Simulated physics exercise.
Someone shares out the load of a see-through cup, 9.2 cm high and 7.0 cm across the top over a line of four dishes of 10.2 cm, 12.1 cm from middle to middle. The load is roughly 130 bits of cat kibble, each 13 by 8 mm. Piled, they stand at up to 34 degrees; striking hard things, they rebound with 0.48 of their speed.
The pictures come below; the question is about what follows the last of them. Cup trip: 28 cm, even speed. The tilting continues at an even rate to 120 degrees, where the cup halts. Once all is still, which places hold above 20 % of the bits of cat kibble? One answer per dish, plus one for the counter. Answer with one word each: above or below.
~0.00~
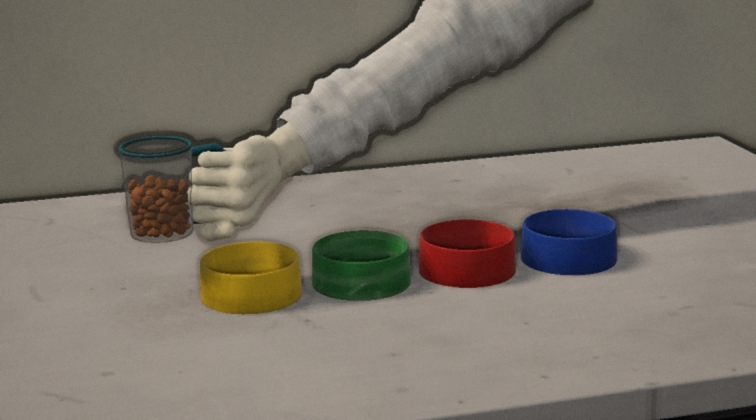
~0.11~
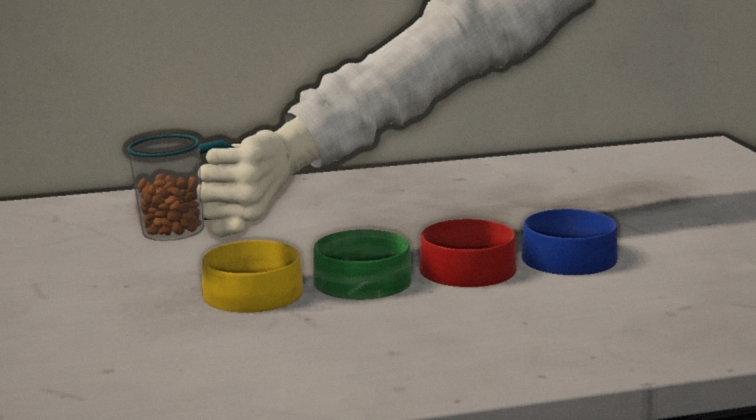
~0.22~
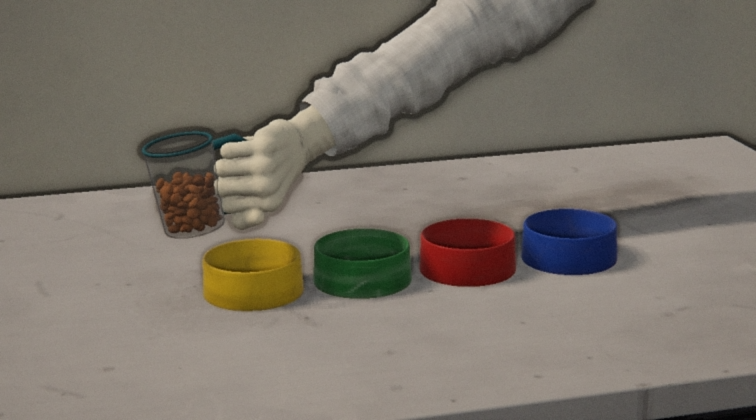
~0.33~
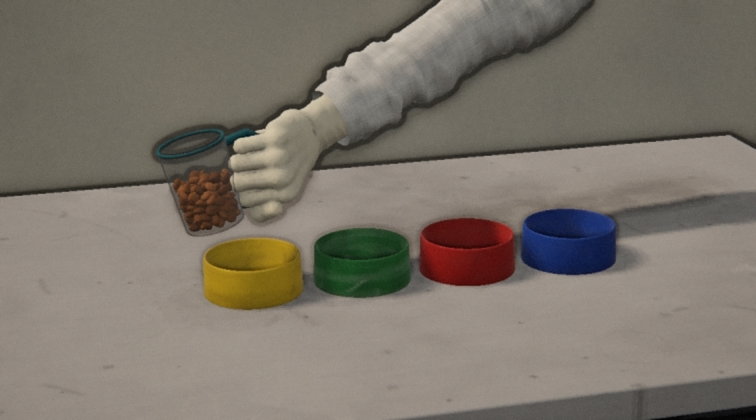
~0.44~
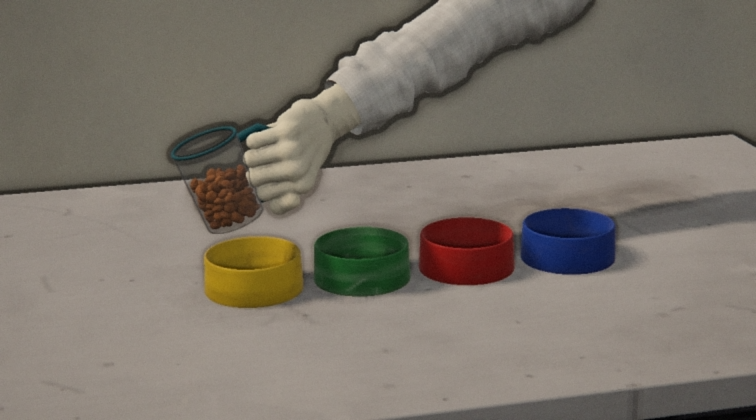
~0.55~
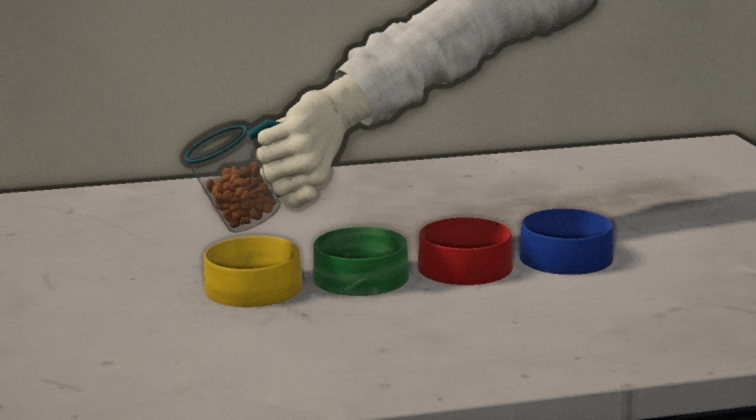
Red below, blue below, green above, yellow below, counter below.
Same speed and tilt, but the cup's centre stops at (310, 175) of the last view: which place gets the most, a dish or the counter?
Result: Biggest portion at yellow.
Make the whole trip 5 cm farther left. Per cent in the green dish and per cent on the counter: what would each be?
Green 90, counter 10.
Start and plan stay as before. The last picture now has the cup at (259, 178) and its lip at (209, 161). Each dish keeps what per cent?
The red dish keeps 0, the blue one 0, the green one 100 and the yellow one 0.
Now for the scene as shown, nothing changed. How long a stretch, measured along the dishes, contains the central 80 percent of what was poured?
Some 6 cm.
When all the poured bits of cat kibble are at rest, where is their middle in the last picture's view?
Close to pixel (362, 262).
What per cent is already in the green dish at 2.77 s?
Estimate: Near 85 %.
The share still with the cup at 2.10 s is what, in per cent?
Load share: Near 100 percent.
Then, at 1.48 s, tilt 68 degrees; cup holds 100 %.
After 2.10 s, tilt 98 degrees; cup holds 100 %.
Then, at 2.77 s, tilt 120 degrees; cup holds 15 %, green 85 %.
In the end, at 3.4 s, red 0 %, blue 0 %, green 100 %, yellow 0 %, counter 0 %.
